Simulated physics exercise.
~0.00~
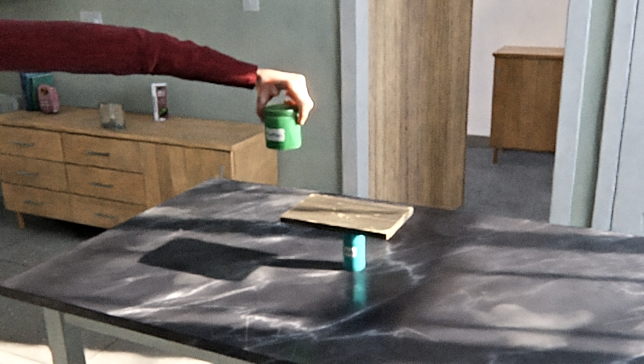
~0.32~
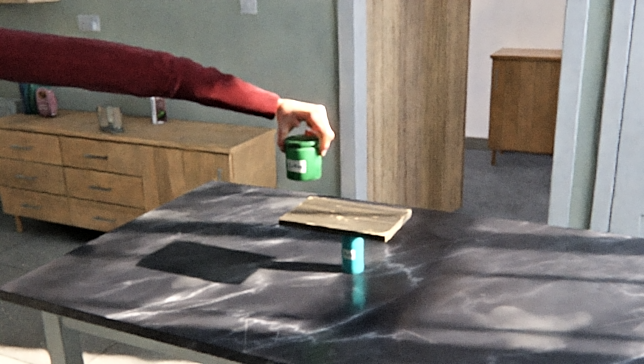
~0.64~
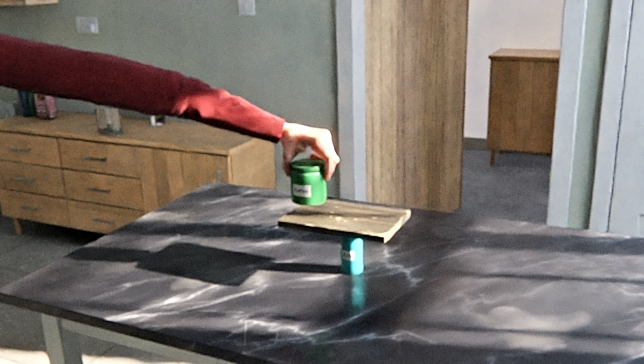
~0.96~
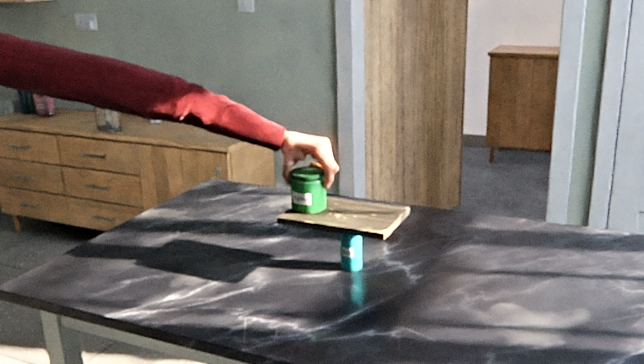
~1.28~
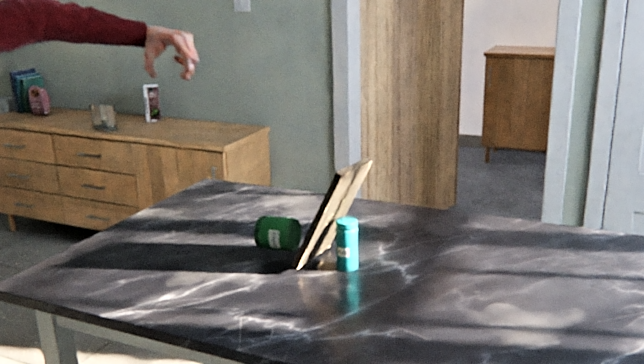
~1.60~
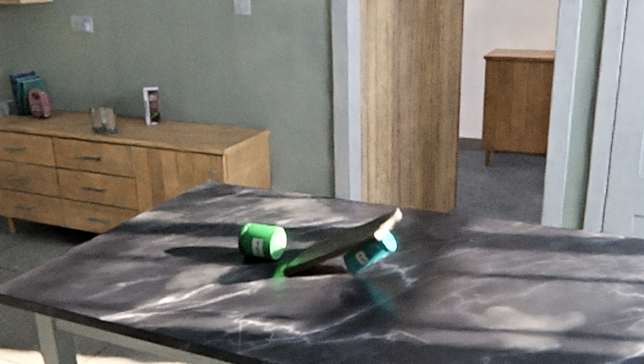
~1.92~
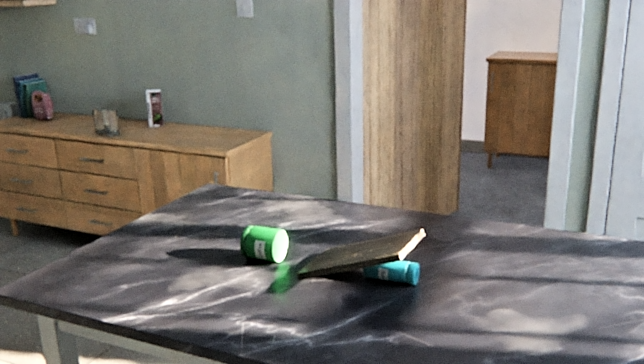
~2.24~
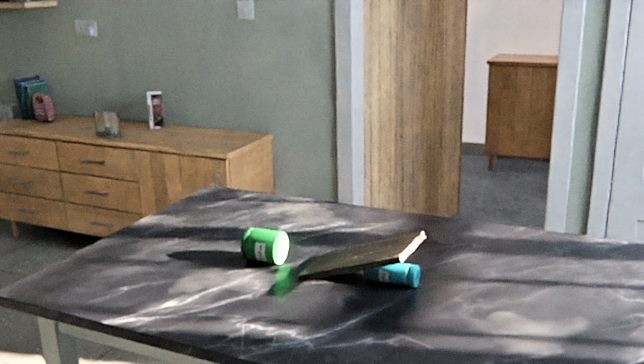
On a dark marble-patterned table, a hand lowered a green jar onto the left end of a board balanced on a turquoise shaker and let go; the board tipped up, the jar fell over, and the shaker toppled, leaving the board slanted against it.
